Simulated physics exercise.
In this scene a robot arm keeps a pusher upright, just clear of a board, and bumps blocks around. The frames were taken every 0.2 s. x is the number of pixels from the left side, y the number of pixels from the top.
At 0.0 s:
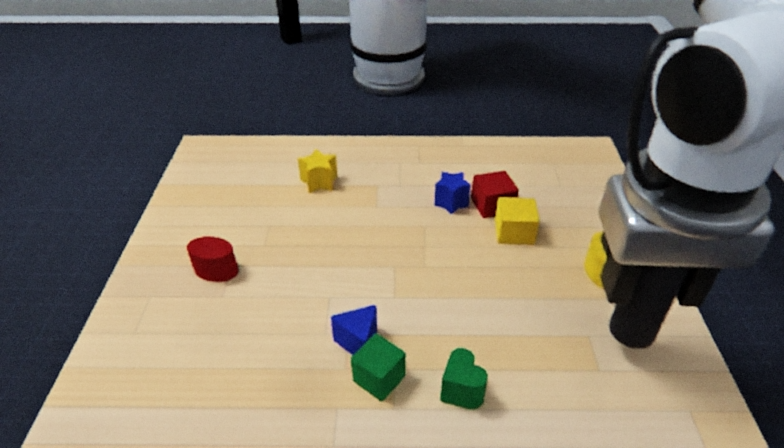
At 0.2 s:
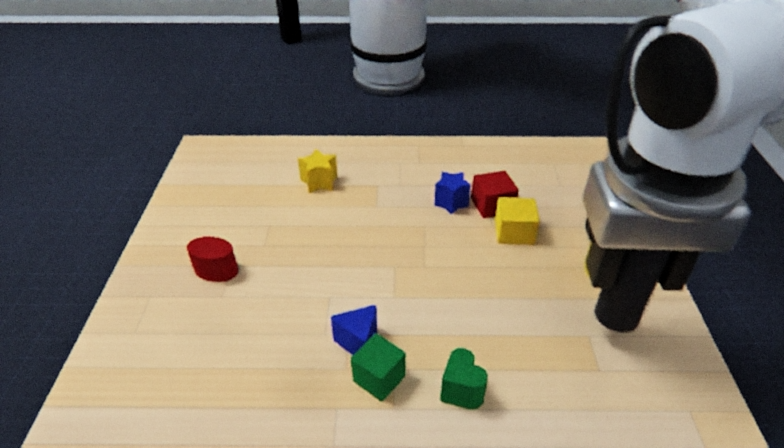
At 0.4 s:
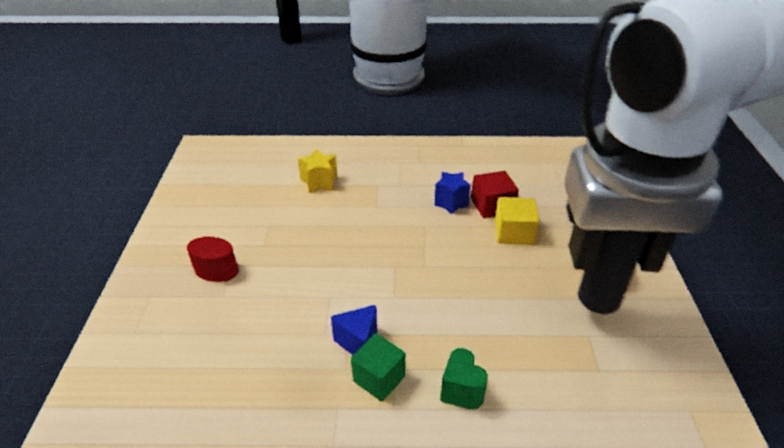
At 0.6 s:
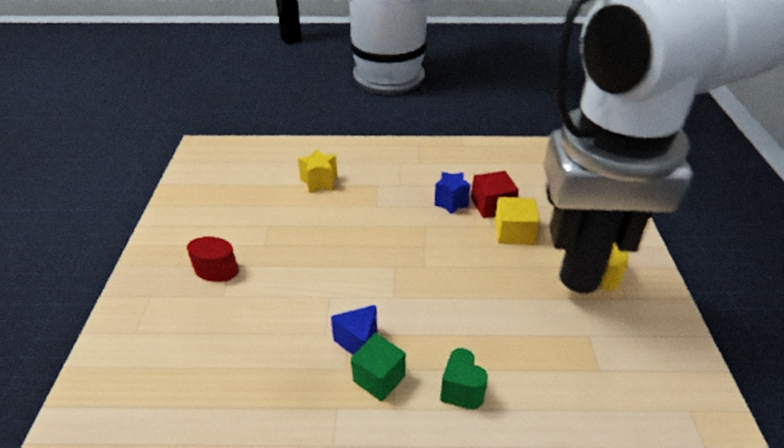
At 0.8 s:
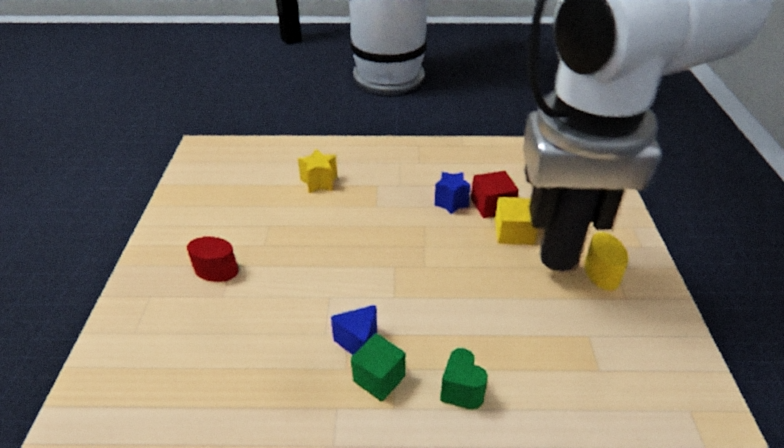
The robot arm moves up and left over the board while the coloured blocks stay still.
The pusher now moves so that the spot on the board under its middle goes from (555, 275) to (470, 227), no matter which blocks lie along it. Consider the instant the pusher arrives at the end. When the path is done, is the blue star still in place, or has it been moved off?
Still in place.
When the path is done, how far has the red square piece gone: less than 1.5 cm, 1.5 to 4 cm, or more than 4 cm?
It's set to move 1.5-4 cm.
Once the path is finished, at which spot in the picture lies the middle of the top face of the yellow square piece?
It is at (489, 186).
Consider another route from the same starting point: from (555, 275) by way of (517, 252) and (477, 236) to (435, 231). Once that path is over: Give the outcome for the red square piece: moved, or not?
From what I can tell, it won't keep its place.
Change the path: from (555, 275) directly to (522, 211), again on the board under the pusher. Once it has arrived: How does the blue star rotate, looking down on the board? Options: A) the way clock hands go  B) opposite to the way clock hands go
The answer is B.
What follows on the original path. One third of the way, pusher at (528, 241); nothing pushed yet.
Two thirds of the way, pusher at (499, 225); red square piece at (491, 173), turned 20° clockwise; yellow square piece at (502, 196).
At the end, pusher at (471, 211); blue star unmoved; red square piece at (490, 164), turned 40° clockwise; yellow square piece at (489, 186), turned 25° clockwise.
